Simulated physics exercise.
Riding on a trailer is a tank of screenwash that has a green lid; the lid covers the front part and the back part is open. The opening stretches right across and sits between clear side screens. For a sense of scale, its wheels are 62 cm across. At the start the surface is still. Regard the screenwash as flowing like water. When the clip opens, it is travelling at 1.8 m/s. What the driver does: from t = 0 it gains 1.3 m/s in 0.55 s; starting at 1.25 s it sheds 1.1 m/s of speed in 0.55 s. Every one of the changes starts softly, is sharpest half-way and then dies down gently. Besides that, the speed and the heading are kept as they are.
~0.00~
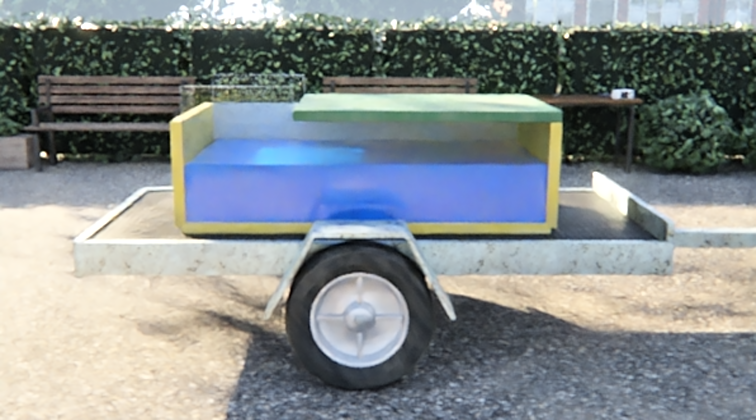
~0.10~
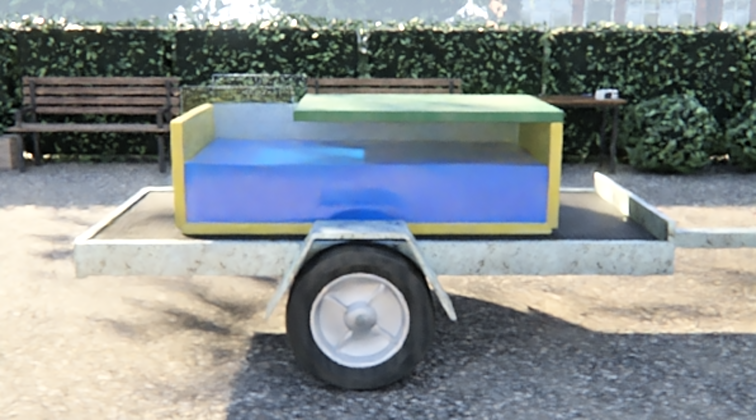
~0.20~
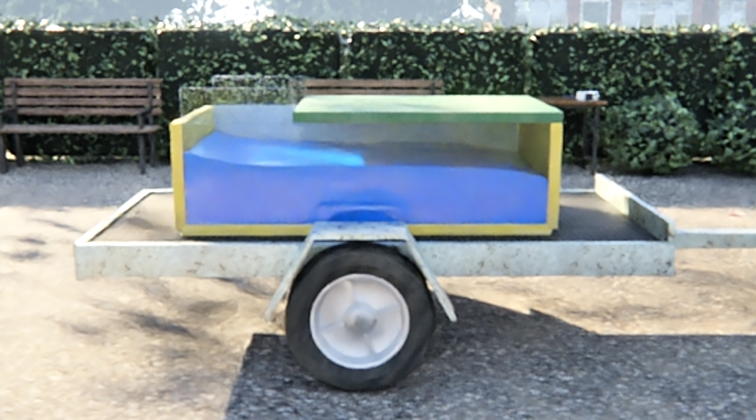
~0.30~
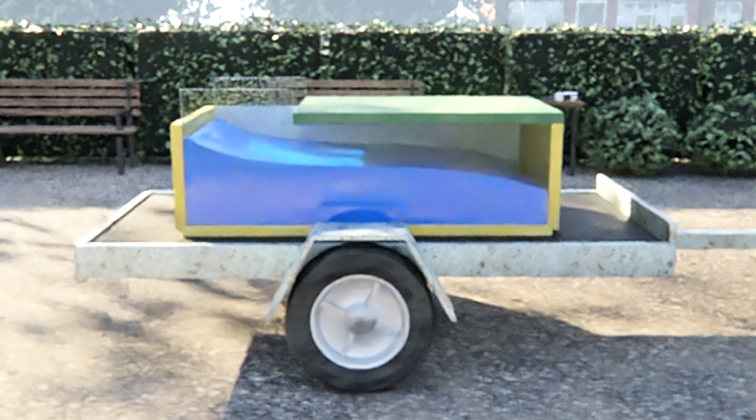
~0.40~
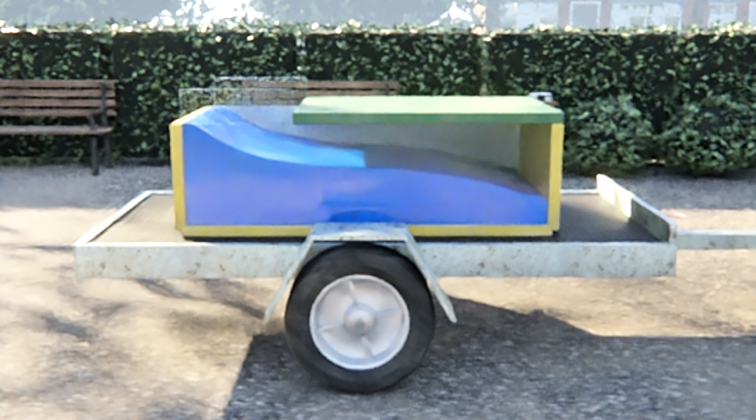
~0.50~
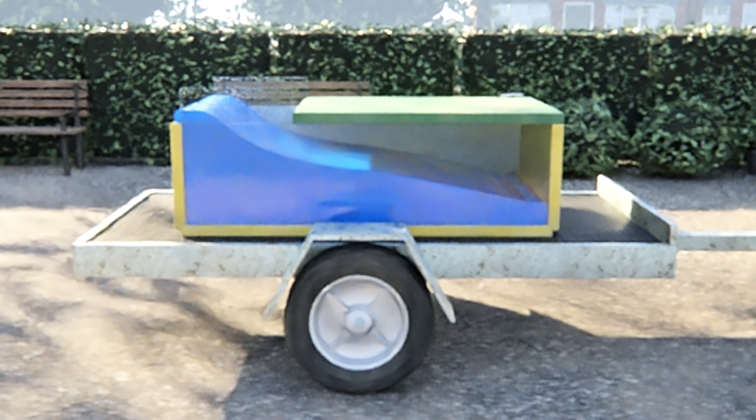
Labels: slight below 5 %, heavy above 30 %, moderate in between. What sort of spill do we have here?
Slight.
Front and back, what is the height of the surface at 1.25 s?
About 14 cm in front and 30 cm behind.
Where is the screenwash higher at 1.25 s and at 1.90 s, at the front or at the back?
It sits at the rearward end first, and later at the forward end.
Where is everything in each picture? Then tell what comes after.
In the first frame, it reaches (519, 166) at the front; it reaches (221, 166) at the back; the front is on the right; the opening runs from (182, 112) to (293, 112); a wheel hub at (360, 324).
In the second frame, it reaches (520, 167) at the front; it reaches (221, 166) at the back.
In the third frame, it reaches (519, 174) at the front; it reaches (221, 163) at the back.
In the fourth frame, it reaches (520, 184) at the front; it reaches (221, 156) at the back.
In the fifth frame, it reaches (519, 193) at the front; it reaches (220, 143) at the back.
In the sixth frame, it reaches (519, 202) at the front; it reaches (219, 123) at the back; a wheel hub at (359, 326).
Then, 1.25 s in, the surface stands 29 cm at the back and 14 cm at the front; 2 per cent has gone, over the back.
Then, 1.90 s in, the surface stands 17 cm at the back and 42 cm at the front; 3 per cent has gone, over the back.
Then, 2.60 s in, the surface stands 39 cm at the back and 25 cm at the front; 3 per cent has gone, over the back.
Then, 4.68 s in, 3 per cent has gone, over the back, 9 of 333 litres.
